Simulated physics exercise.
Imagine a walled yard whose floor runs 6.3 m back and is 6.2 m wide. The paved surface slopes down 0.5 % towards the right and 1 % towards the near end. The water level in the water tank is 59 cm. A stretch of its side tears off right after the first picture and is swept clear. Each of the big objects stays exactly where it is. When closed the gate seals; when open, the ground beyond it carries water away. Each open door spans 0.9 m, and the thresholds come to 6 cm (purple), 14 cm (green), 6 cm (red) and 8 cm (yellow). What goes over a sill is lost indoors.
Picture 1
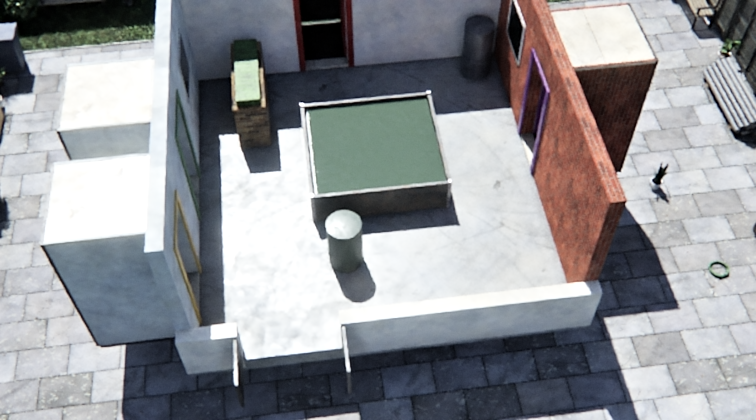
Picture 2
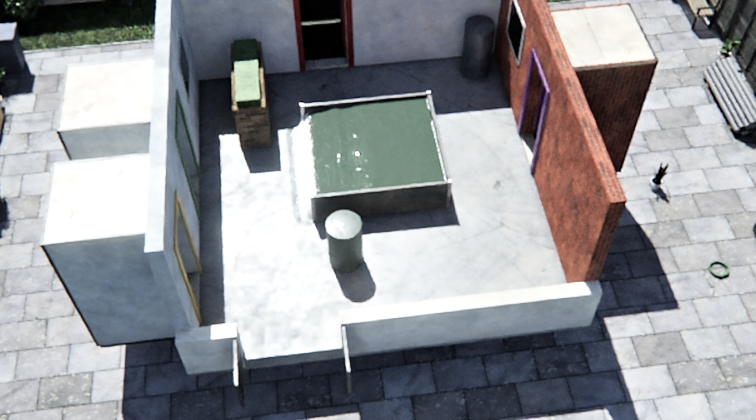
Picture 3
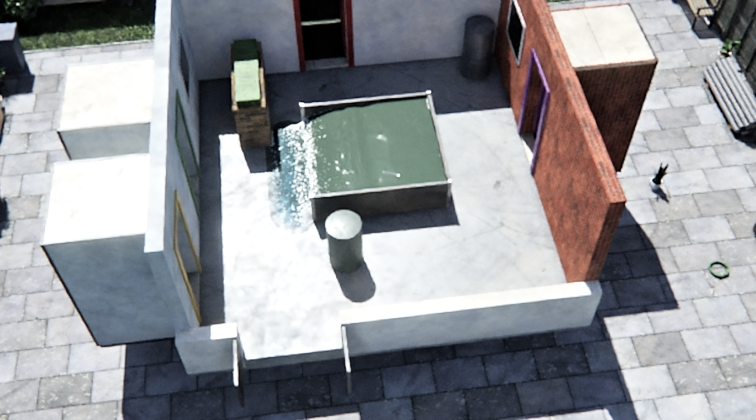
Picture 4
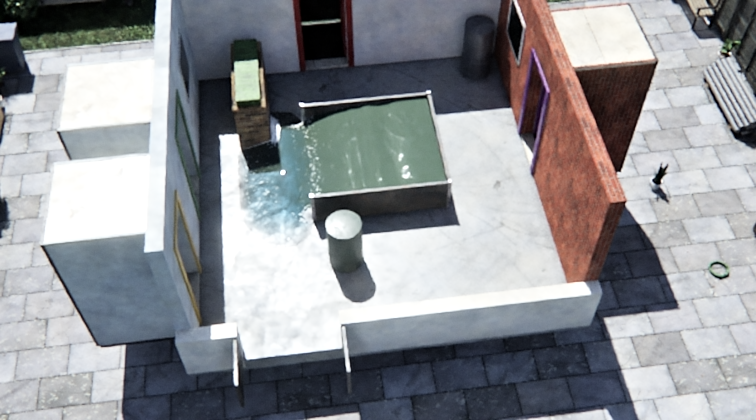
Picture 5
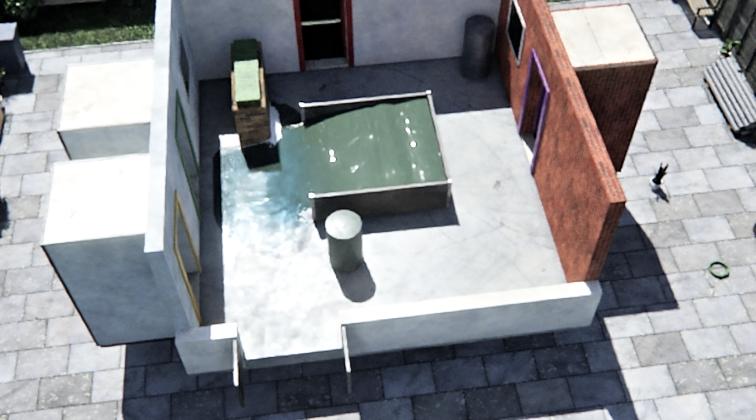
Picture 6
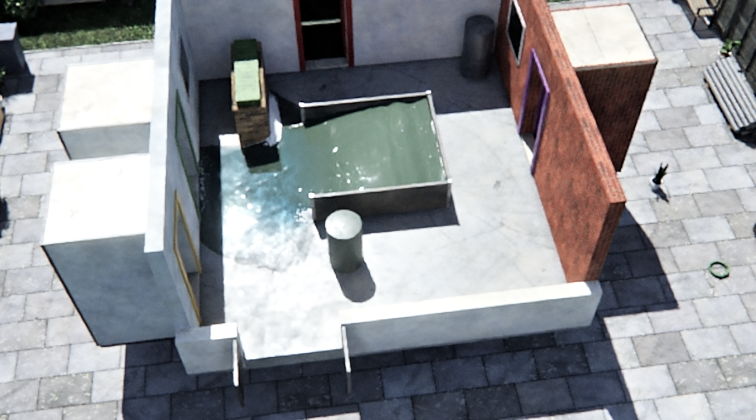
Green water pours from the left side of a rectangular tank in a pale, roofless walled yard, seen from high above by a still camera. A grey cylinder stands before the tank, with a brick block topped in green behind to the left and a red wall at right. The water ripples, then spreads leftward in a foaming, glinting sheet around the block's base and over the floor toward the near side.
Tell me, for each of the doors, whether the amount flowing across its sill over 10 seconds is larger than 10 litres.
For 10 seconds: The purple door, not larger; the green door, larger; the red door, larger; the yellow door, larger.
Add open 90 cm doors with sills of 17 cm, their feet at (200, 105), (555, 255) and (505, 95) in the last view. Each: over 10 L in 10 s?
Note, doorways in listed order: Goes beyond, stays short, stays short.
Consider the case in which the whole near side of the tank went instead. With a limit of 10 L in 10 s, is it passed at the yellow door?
Then the yellow door ends up out of bounds.
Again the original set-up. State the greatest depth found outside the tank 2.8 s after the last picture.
About 31 cm.
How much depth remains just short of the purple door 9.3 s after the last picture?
About 4.0 cm.
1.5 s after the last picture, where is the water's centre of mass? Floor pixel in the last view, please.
At roughly (299, 176).
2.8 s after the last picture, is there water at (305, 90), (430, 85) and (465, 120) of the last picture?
First spot submerged, second submerged, third not yet wet.
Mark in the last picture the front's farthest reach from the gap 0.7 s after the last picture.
About (201, 313) in the last view.
Then, 0.7 s after the last picture water covers 30 % of the floor and is deepest (40 cm) near (200, 203); purple door not reached, green door 39 cm at the sill, 83 L in, red door 5 cm at the sill, 0 L in, yellow door 9 cm at the sill, 0 L in.
Then, 1.5 s after the last picture water covers 35 % of the floor and is deepest (38 cm) near (200, 211); purple door not reached, green door 37 cm at the sill, 221 L in, red door 11 cm at the sill, 4 L in, yellow door 15 cm at the sill, 6 L in.
Then, 2.8 s after the last picture water covers 50 % of the floor and is deepest (31 cm) near (201, 351); purple door not reached, green door 24 cm at the sill, 354 L in, red door 10 cm at the sill, 19 L in, yellow door 12 cm at the sill, 27 L in.
Then, 5.3 s after the last picture water covers 80 % of the floor and is deepest (16 cm) near (209, 131); purple door 4 cm at the sill, 0 L in, green door 11 cm at the sill, 379 L in, red door 5 cm at the sill, 28 L in, yellow door 11 cm at the sill, 49 L in.
Then, 9.3 s after the last picture water covers 95 % of the floor and is deepest (12 cm) near (537, 312); purple door 4 cm at the sill, 0 L in, green door 3 cm at the sill, 380 L in, red door 3 cm at the sill, 28 L in, yellow door 7 cm at the sill, 64 L in.
